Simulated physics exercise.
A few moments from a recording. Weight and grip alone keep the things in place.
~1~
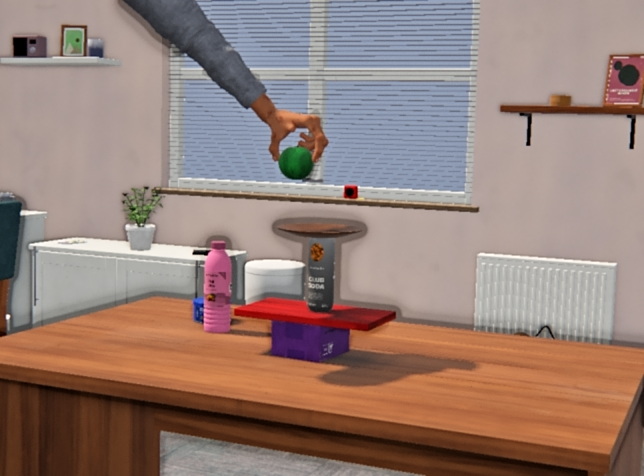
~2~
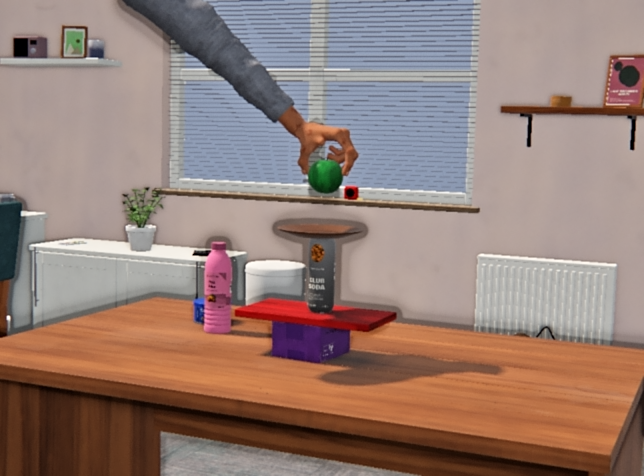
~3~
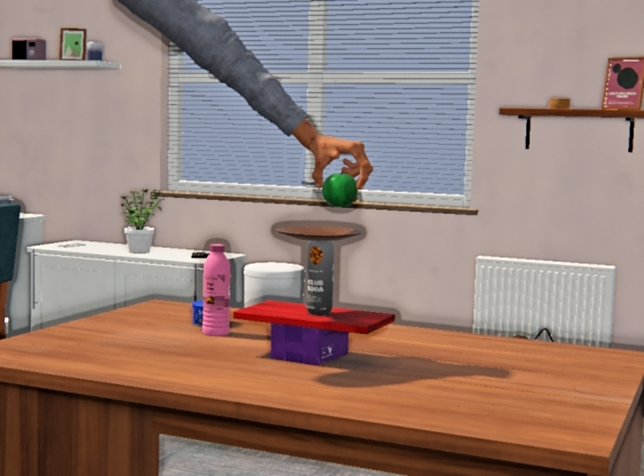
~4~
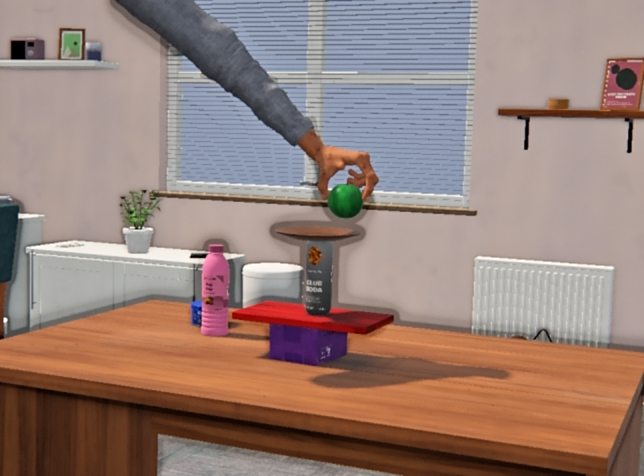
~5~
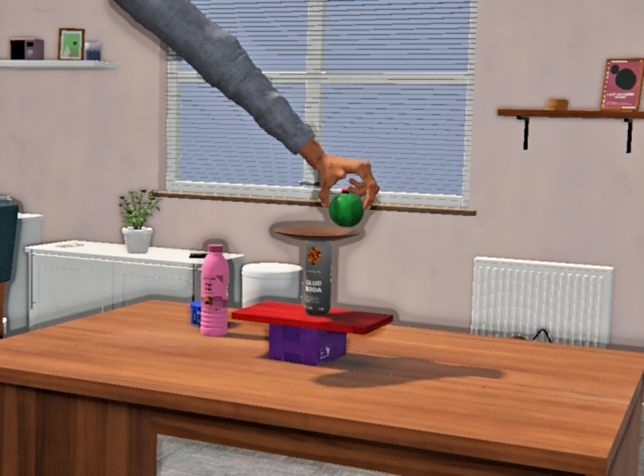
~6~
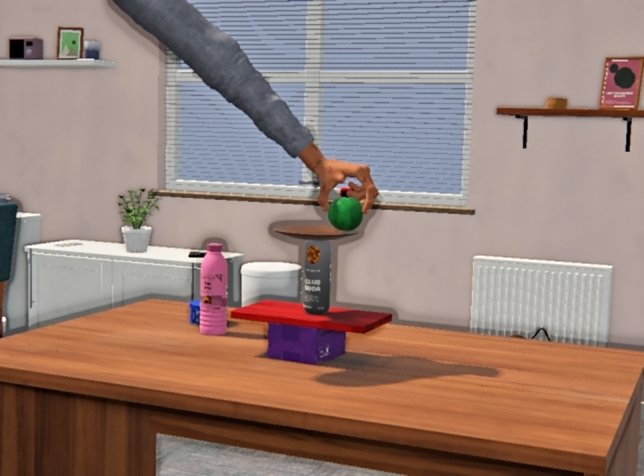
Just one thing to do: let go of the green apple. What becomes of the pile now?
The pile stays as it is.
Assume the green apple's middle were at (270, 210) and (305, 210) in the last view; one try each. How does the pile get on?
First case - pile falls; second case - pile steady.
Then, 0.50 s after the last picture, nothing has stirred.
Then, 1.60 s after the last picture, green apple resting near (347, 215).
At rest, all 7 in place. Seen from the same camera at the end, green apple near (348, 215). The pile keeps its balance.
